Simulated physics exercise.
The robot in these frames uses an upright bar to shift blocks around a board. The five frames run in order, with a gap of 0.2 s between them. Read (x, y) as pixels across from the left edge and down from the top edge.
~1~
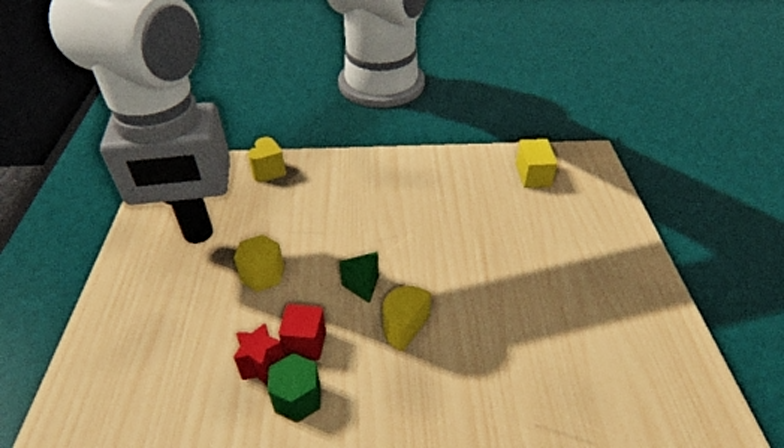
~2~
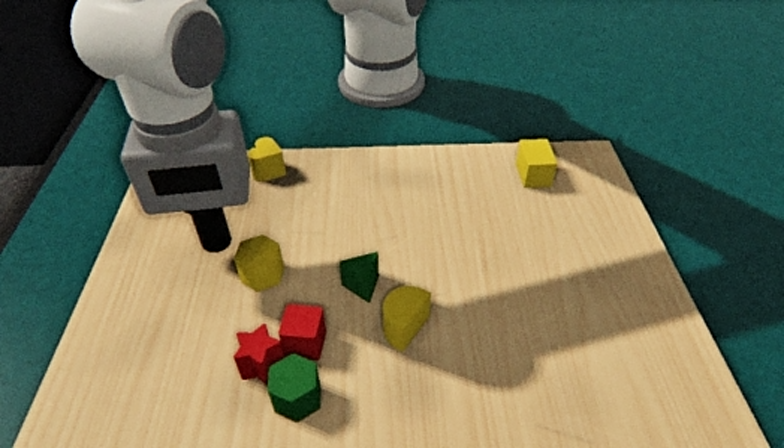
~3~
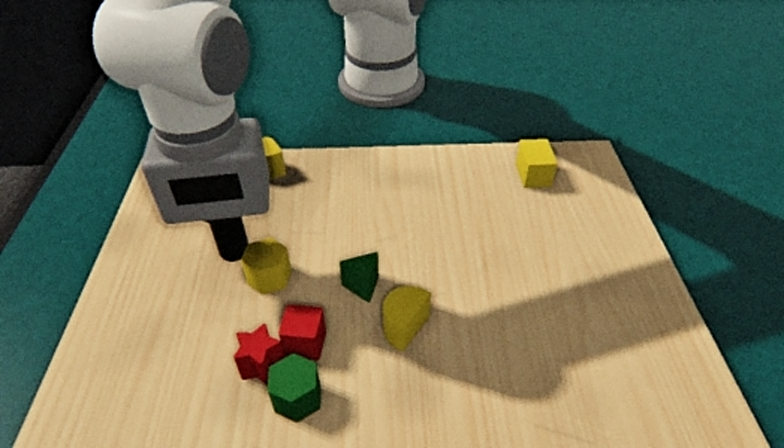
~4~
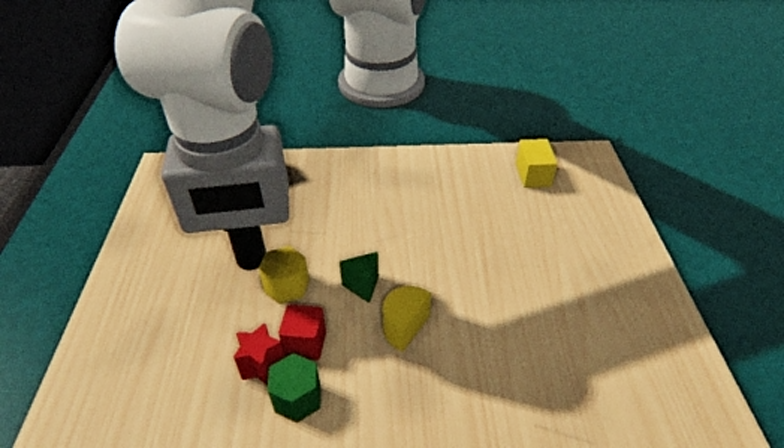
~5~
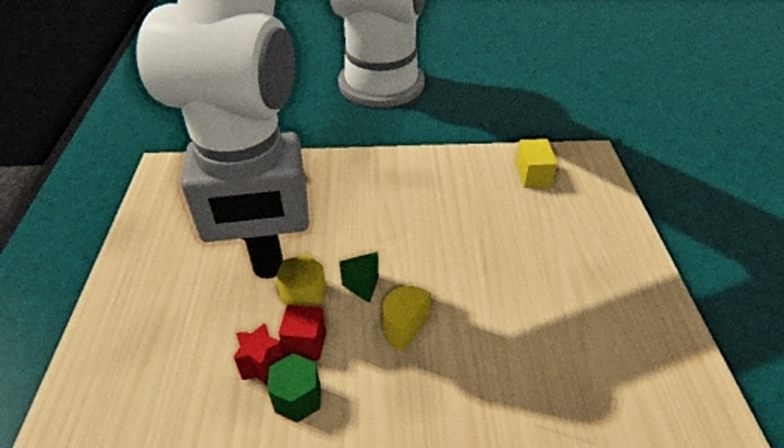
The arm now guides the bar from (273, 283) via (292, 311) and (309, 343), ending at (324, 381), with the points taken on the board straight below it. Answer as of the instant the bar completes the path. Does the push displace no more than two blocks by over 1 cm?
Answer: No.
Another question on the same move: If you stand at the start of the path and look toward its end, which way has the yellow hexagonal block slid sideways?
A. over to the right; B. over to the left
Choice B: Over to the left.
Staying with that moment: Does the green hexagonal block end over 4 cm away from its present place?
That would be a yes.
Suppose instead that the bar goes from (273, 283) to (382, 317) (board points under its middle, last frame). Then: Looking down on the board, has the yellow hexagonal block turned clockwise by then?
Going by the path, yes.
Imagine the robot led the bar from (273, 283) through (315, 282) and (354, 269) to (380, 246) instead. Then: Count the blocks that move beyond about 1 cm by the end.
Going by the path, two blocks will move.
The first path, step by step. One third of the way, bar (289, 297); yellow hexagonal block (326, 286), turned 25° anticlockwise.
Two thirds of the way, bar (307, 329); green hexagonal block (292, 395); yellow hexagonal block (333, 289), turned 40° anticlockwise; red square piece (309, 353).
At the end, bar (322, 367); red star-shaped block in place; green hexagonal block (286, 437); yellow hexagonal block (333, 289), turned 40° anticlockwise; red square piece (314, 398), turned 20° clockwise.
